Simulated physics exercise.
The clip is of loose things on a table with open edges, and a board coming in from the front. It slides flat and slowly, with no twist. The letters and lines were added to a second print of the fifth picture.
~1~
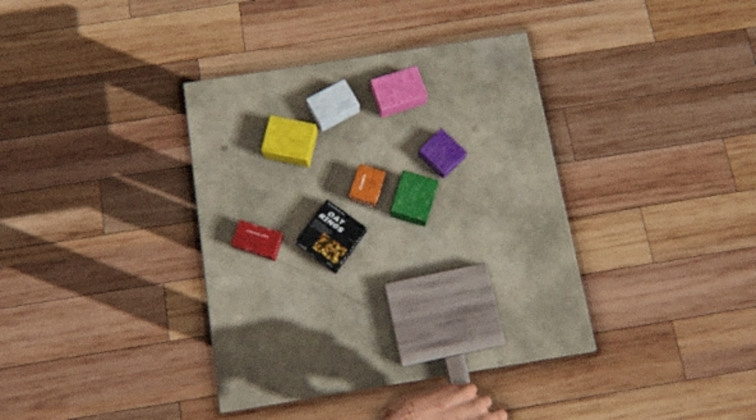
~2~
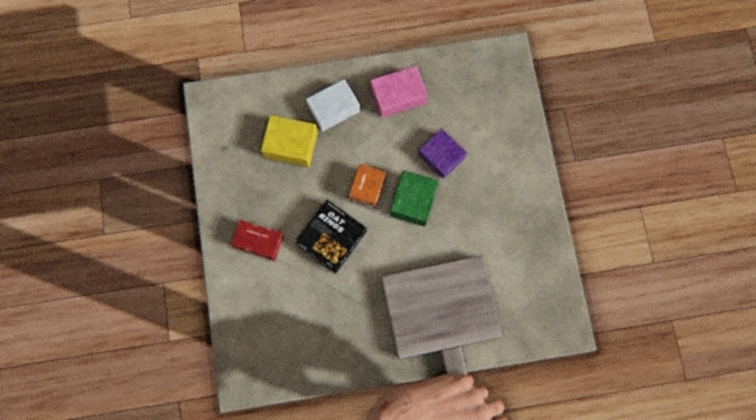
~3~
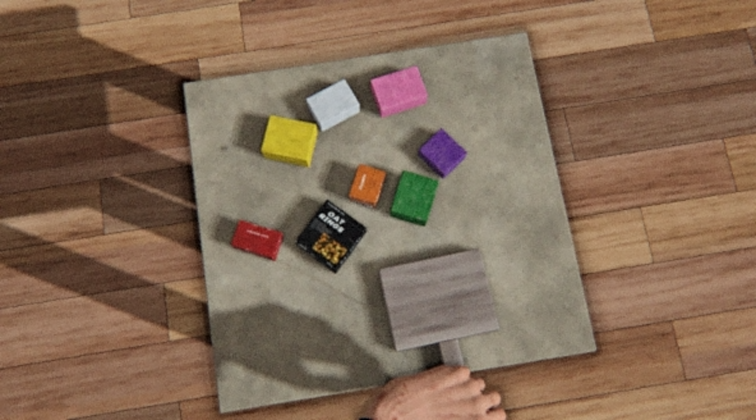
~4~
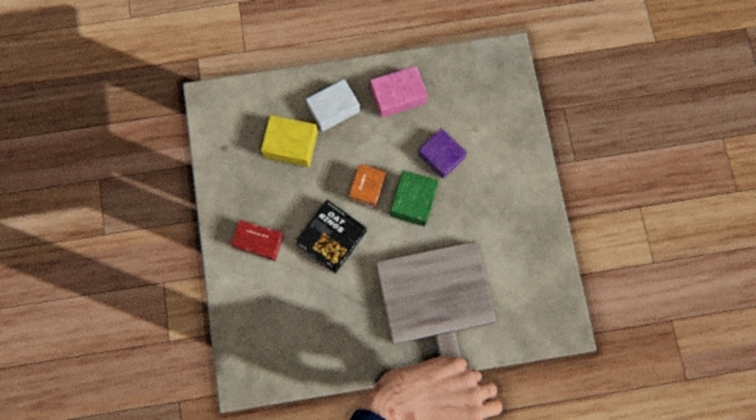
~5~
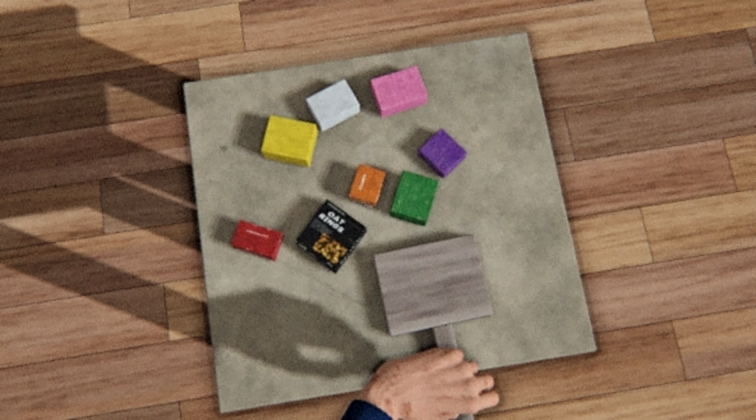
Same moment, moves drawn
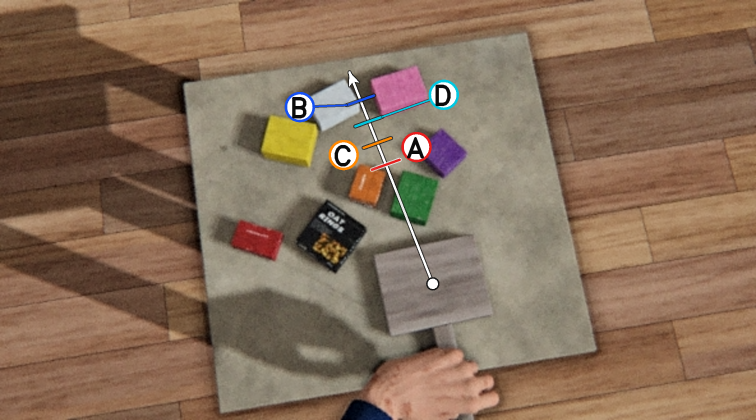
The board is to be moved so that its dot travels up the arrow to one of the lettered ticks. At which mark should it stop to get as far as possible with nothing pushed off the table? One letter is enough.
Mark C.
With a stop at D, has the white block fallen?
Yes.
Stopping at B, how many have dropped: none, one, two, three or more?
In all, three or more.
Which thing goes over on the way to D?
The white block.
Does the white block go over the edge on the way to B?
Yes.
On the marked copy, A at (386, 165); B at (361, 100); C at (377, 143); D at (369, 121); the arrow from (433, 284) to (349, 72); the white dot at (433, 284).
Taking C. A third of the way, board (412, 233); black box (325, 227); green block (397, 168).
Two thirds of the way, board (391, 182); pink block (397, 85); white block (331, 102).
When it is over, board (377, 146); white block (318, 68); pink block (401, 70); nothing has fallen.
As for the rest, A is safe but short; B drops the white block, pink block and green block; D drops the white block.
